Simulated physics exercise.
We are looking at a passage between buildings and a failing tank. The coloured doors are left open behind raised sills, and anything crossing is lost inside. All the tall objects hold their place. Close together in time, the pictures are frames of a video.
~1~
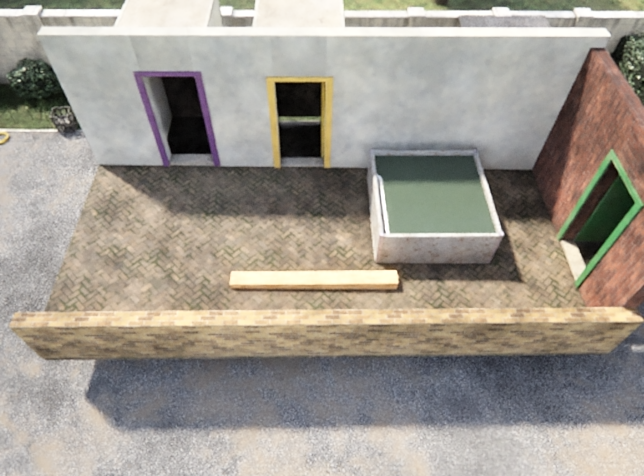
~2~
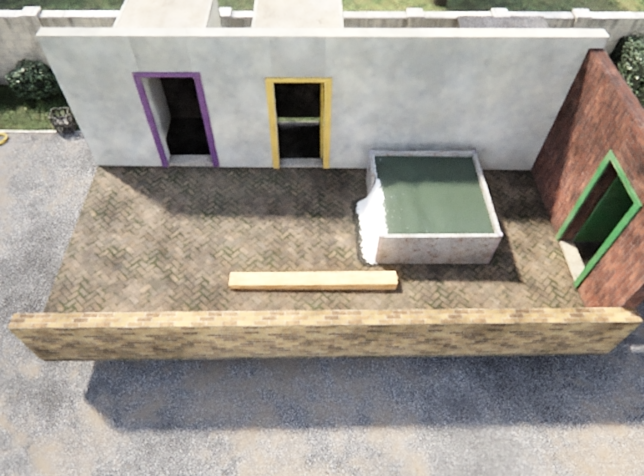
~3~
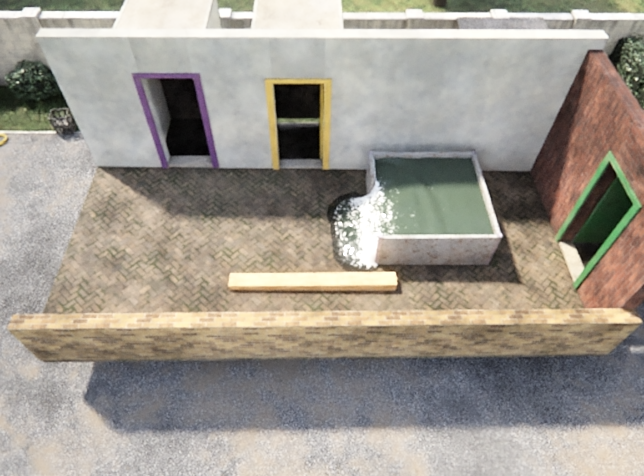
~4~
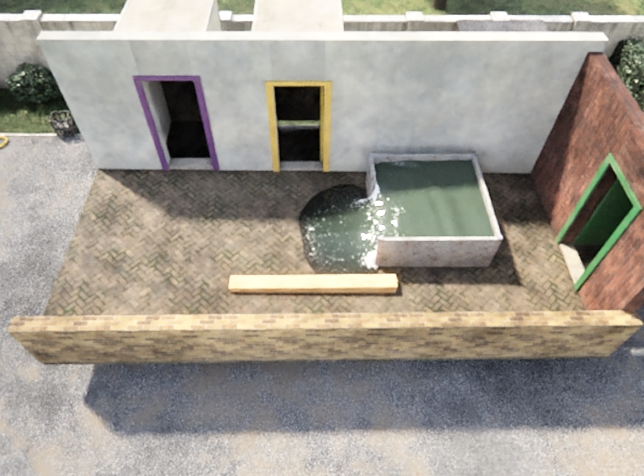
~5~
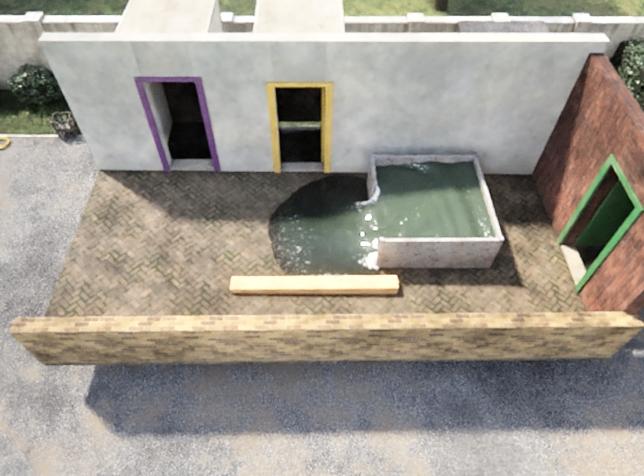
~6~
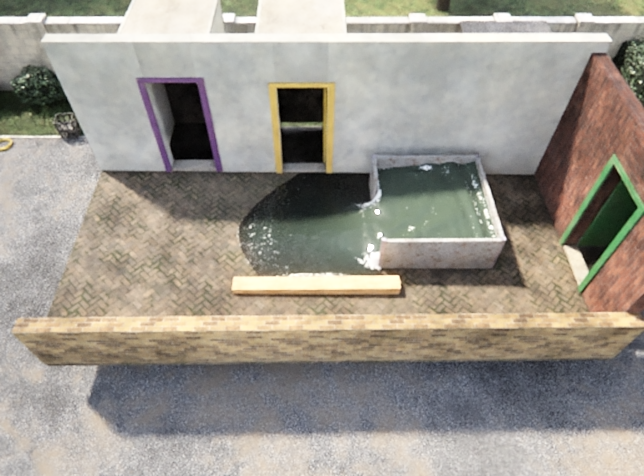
Water pouring from the left side of a raised square tank, foaming, then spreading leftward across a walled brick courtyard.
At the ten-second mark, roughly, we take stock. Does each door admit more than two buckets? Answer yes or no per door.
Answers: The green door: No; the yellow door: Yes; the purple door: No.
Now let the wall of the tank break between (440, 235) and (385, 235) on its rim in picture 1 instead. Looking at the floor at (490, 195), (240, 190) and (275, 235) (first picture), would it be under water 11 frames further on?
In the order given: Untouched, untouched and swamped.
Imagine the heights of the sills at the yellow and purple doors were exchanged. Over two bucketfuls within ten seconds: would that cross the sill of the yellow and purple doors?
Briefly, the yellow door stays within bounds and the purple door overflows.
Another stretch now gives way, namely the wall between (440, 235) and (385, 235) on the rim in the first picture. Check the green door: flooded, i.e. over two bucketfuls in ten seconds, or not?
Result - the green door clears the line.
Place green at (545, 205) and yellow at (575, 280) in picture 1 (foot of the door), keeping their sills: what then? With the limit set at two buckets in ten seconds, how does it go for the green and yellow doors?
Green door stays within it; yellow door stays within it.
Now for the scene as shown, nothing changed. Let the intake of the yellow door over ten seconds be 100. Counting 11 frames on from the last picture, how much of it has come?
My estimate: Close to 25 per cent.
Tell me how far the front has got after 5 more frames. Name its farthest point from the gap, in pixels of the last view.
Farthest reach: About (108, 246).
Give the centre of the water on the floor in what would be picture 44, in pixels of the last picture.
Close to (304, 231).
A moment on, water covers 40 % of the floor; the green door not reached, the yellow door under two buckets in, the purple door not reached.
Next, water covers 65 % of the floor; the green door not reached, the yellow door under two buckets in, the purple door wet at the sill, nothing in.
Then, water covers 65 % of the floor; the green door not reached, the yellow door under two buckets in, the purple door wet at the sill, nothing in.
Later, water covers 60 % of the floor; the green door not reached, the yellow door over two buckets in, the purple door wet at the sill, nothing in.
In the end, water covers 75 % of the floor; the green door wet at the sill, nothing in, the yellow door over two buckets in, the purple door under two buckets in.
